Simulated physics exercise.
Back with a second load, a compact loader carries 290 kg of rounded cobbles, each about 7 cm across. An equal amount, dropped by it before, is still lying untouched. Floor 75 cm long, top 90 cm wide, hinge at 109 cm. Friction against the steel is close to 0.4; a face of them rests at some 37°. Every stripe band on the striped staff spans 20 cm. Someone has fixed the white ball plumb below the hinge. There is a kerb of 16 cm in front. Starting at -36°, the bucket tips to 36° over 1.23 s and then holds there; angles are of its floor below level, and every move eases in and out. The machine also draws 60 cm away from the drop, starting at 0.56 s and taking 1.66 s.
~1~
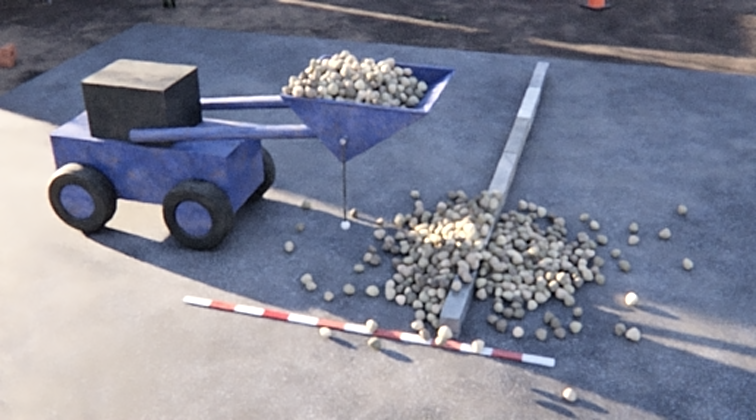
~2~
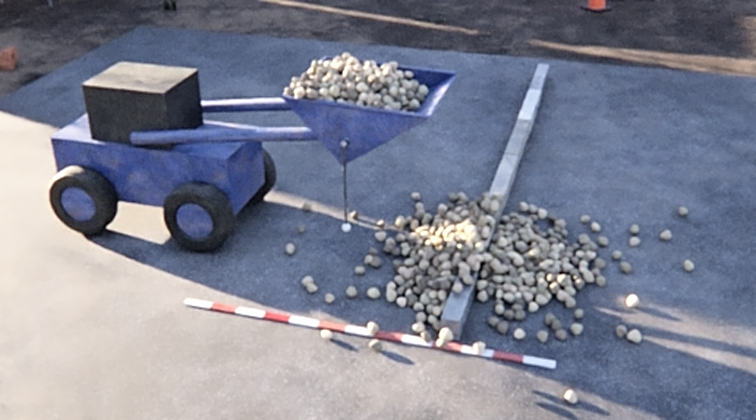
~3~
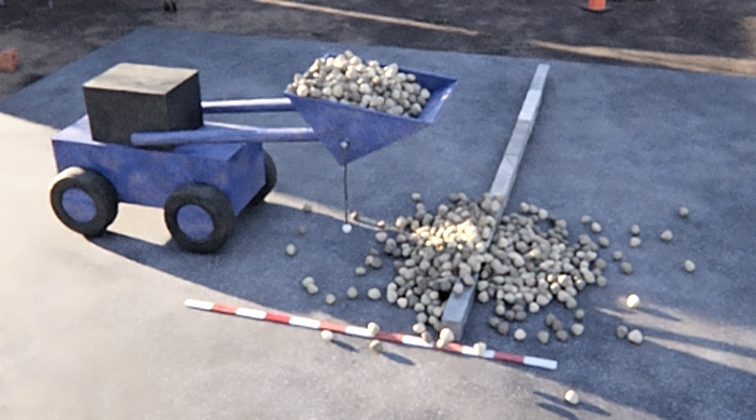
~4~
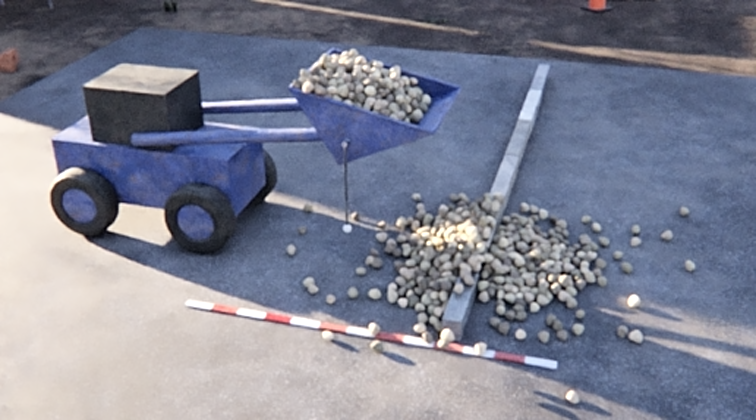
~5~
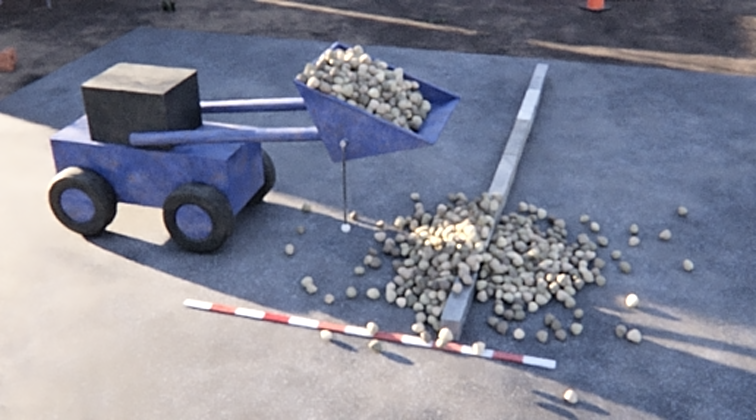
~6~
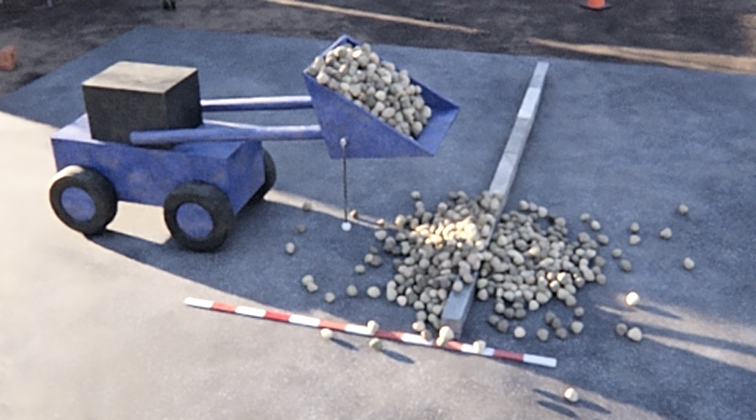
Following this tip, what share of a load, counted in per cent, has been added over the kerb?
3 per cent, roughly.
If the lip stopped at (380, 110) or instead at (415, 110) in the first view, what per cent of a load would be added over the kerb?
Near 0 in a hundred, then near 0 in a hundred.
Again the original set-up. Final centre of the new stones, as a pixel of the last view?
They come to rest centred about (413, 235).
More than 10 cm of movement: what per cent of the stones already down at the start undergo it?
Around 5 in a hundred.
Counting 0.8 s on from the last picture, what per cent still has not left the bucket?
Near 30 per cent of the load is held.
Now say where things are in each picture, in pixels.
The bucket is at -36°, its lip at (428, 113); the top of the load is at (341, 66). The earlier load is highest near (472, 230), 24 cm above ground level, 58 % on this side of the kerb, 43 % over the kerb, in the first picture.
Lip at (429, 117), floor tilted -35°, highest stones at (338, 67), in the second picture.
Lip at (432, 124), floor tilted -31°, highest stones at (341, 66), in the third picture.
Lip at (434, 133), floor tilted -24°, highest stones at (342, 63), in the fourth picture.
The bucket is at -17°, its lip at (434, 144); the top of the load is at (341, 59), in the fifth picture.
Lip at (434, 155), floor tilted -8°, highest stones at (342, 54), in the sixth picture.
Then, 0.4 s after the last picture the floor is at 25°; in per cent of one load, 96 in the bucket, 62 on this side of the kerb, 43 over the kerb; the foremost stones are at (651, 257).
Then, 0.8 s after the last picture the floor is at 36°; in per cent of one load, 32 in the bucket, 126 on this side of the kerb, 44 over the kerb; the foremost stones are at (651, 257).
Then, 2.2 s after the last picture the floor is at 36°; in per cent of one load, 0 in the bucket, 154 on this side of the kerb, 47 over the kerb; the foremost stones are at (651, 257).
Then, 4.6 s after the last picture the floor is at 36°; in per cent of one load, 0 in the bucket, 154 on this side of the kerb, 47 over the kerb; the foremost stones are at (651, 257). Net gain over the kerb, 3.
